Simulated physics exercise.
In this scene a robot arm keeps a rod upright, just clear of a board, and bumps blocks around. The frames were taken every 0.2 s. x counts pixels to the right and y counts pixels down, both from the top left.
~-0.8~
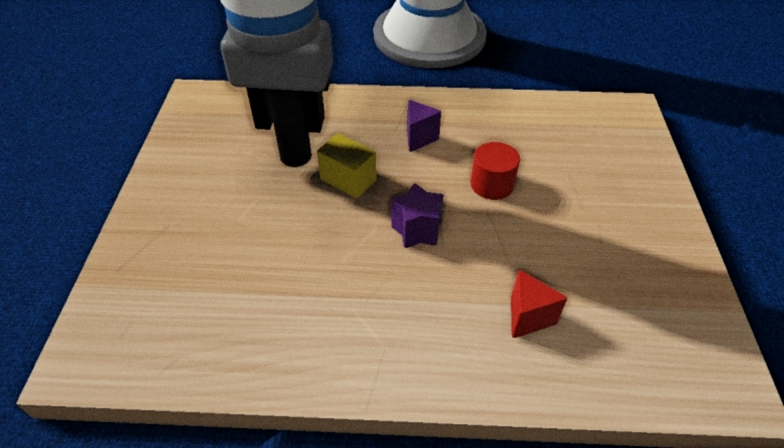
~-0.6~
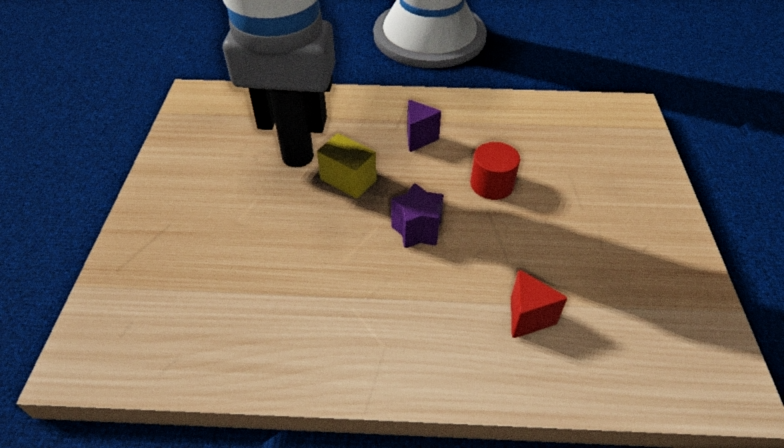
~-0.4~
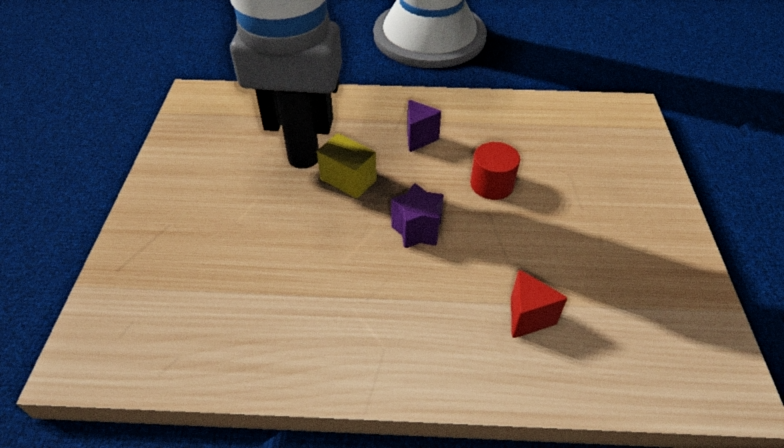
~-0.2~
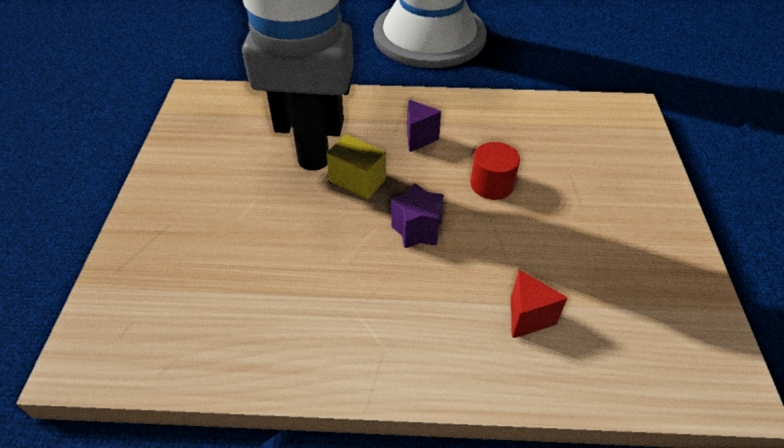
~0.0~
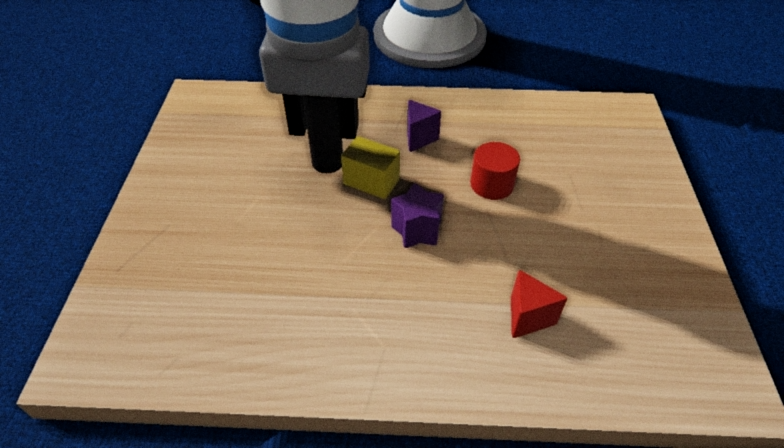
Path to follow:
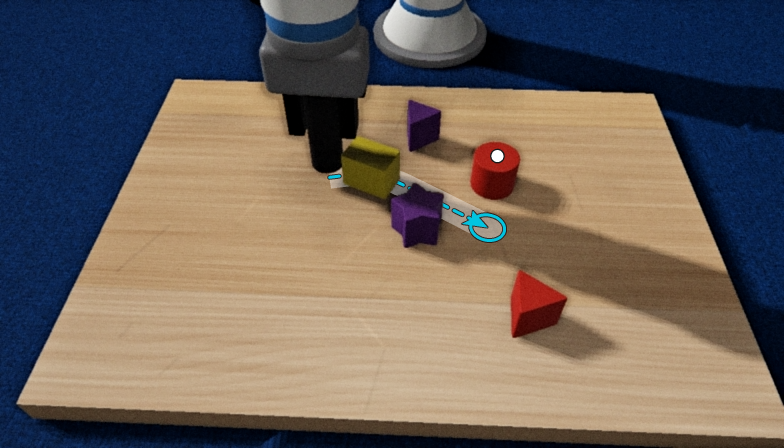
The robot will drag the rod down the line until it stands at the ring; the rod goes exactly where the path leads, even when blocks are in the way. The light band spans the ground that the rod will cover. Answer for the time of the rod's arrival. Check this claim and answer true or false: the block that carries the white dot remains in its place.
That statement is not accurate.
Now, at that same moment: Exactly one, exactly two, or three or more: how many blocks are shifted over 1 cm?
Count: Two.
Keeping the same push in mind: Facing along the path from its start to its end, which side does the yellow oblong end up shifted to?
The yellow oblong goes left.
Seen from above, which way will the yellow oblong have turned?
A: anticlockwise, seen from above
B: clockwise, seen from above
It's A.
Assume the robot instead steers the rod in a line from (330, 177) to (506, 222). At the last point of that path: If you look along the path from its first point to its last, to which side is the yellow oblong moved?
It goes toward the left-hand side.
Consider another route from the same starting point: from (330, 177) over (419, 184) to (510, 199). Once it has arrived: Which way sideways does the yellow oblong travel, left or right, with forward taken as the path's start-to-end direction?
With start-to-end as forward, it shifts left.
Path on the board, from (330, 177) by way of (386, 178) and (435, 201) to (488, 227); the dot is on the red cylinder.
The first path, step by step. One third of the way, rod at (387, 164); yellow oblong at (430, 153).
Two thirds of the way, rod at (438, 188); yellow oblong at (476, 160), turned 60° anticlockwise; red cylinder at (524, 152).
At the end, rod at (490, 213); yellow oblong at (489, 163), turned 80° anticlockwise; purple star block in place; red cylinder at (534, 148).
